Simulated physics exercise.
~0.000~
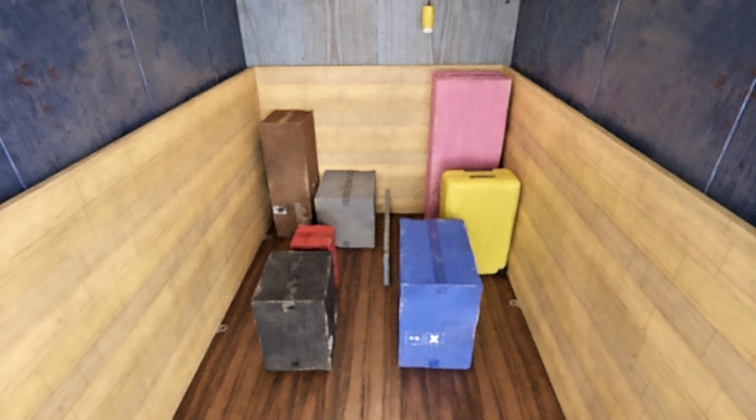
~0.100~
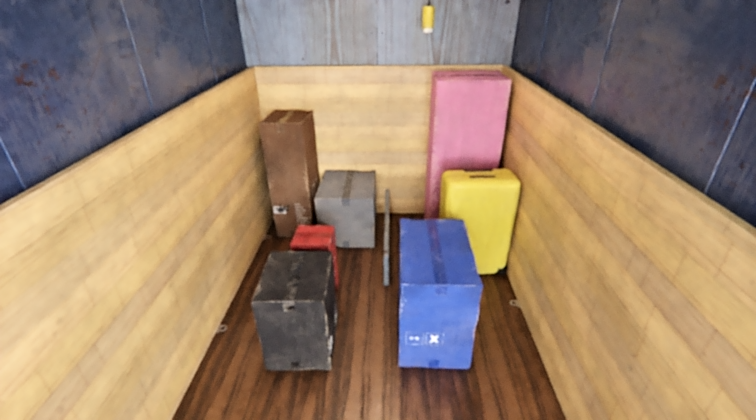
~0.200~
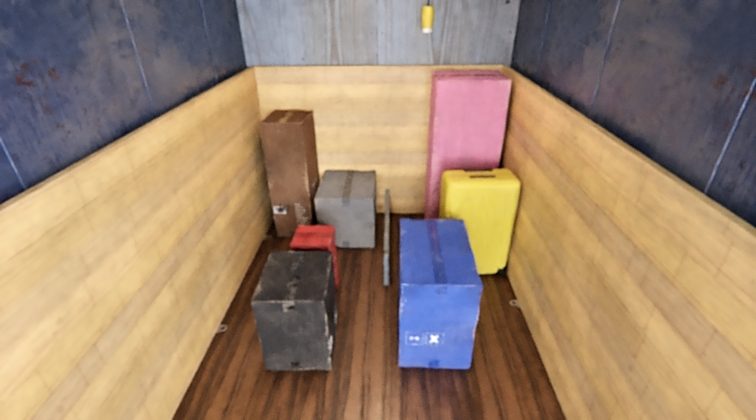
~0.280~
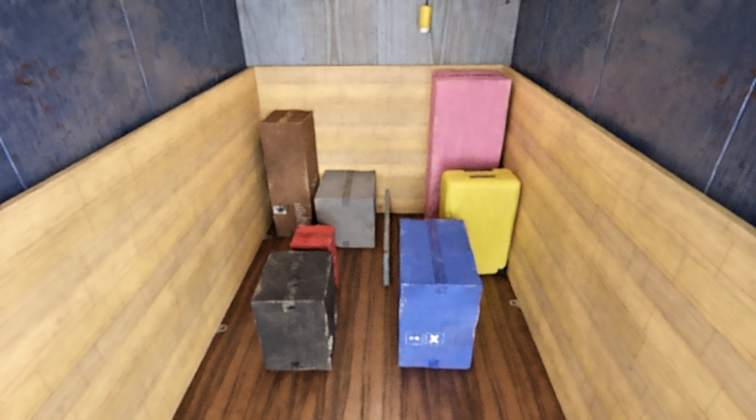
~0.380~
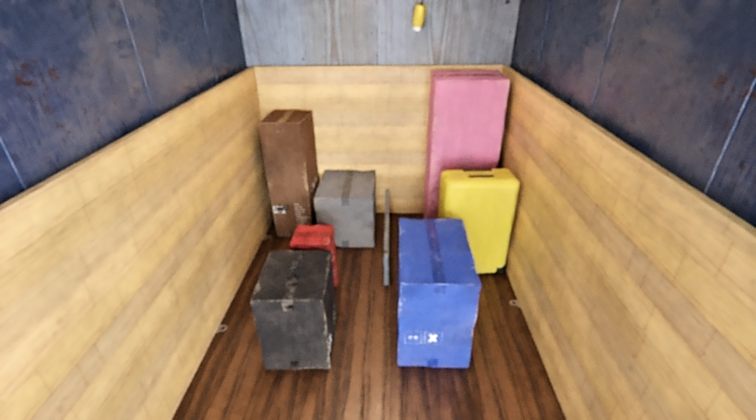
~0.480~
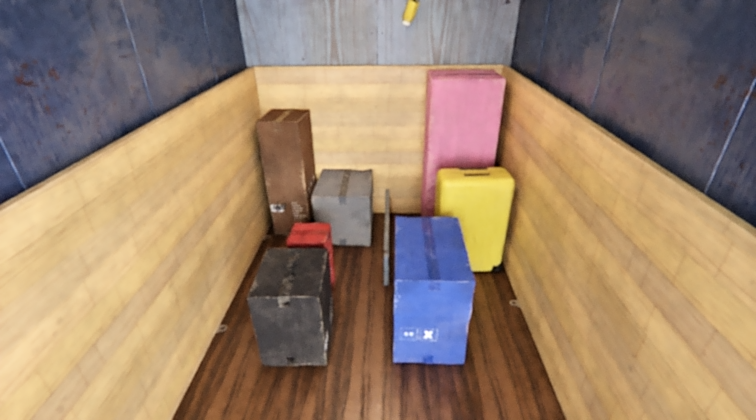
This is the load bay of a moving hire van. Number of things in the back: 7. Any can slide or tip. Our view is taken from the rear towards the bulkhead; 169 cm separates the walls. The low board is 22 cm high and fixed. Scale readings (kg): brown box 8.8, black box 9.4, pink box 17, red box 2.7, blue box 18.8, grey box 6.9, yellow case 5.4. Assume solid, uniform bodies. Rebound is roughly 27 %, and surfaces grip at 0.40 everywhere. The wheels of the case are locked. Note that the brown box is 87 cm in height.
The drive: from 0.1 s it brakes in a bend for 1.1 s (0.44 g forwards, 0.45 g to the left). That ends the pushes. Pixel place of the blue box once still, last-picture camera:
About (411, 273).
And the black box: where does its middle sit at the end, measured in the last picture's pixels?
About (259, 258).
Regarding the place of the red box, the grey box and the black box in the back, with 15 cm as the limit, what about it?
First, the red box is moved away; second, the grey box stays in its position; third, the black box is moved away.
After 0.68 s, load feels 0.44 g forwards, 0.45 g left; blue box slid 13 cm near (415, 277); yellow case slid 16 cm; red box slid 16 cm.
After 0.78 s, load feels 0.44 g forwards, 0.45 g left; blue box slid 15 cm near (412, 274); red box slid 26 cm; yellow case slid 26 cm.
After 0.98 s, load feels 0.39 g forwards, 0.40 g left; blue box slid 17 cm near (411, 273); red box slid 52 cm; black box slid 48 cm.
At rest (2.1 s), not toppled but over 15 cm from the start, black box, red box, blue box and yellow case; the other 3 in place, give or take 15 cm. Seen from the same camera at the end, blue box near (411, 273).
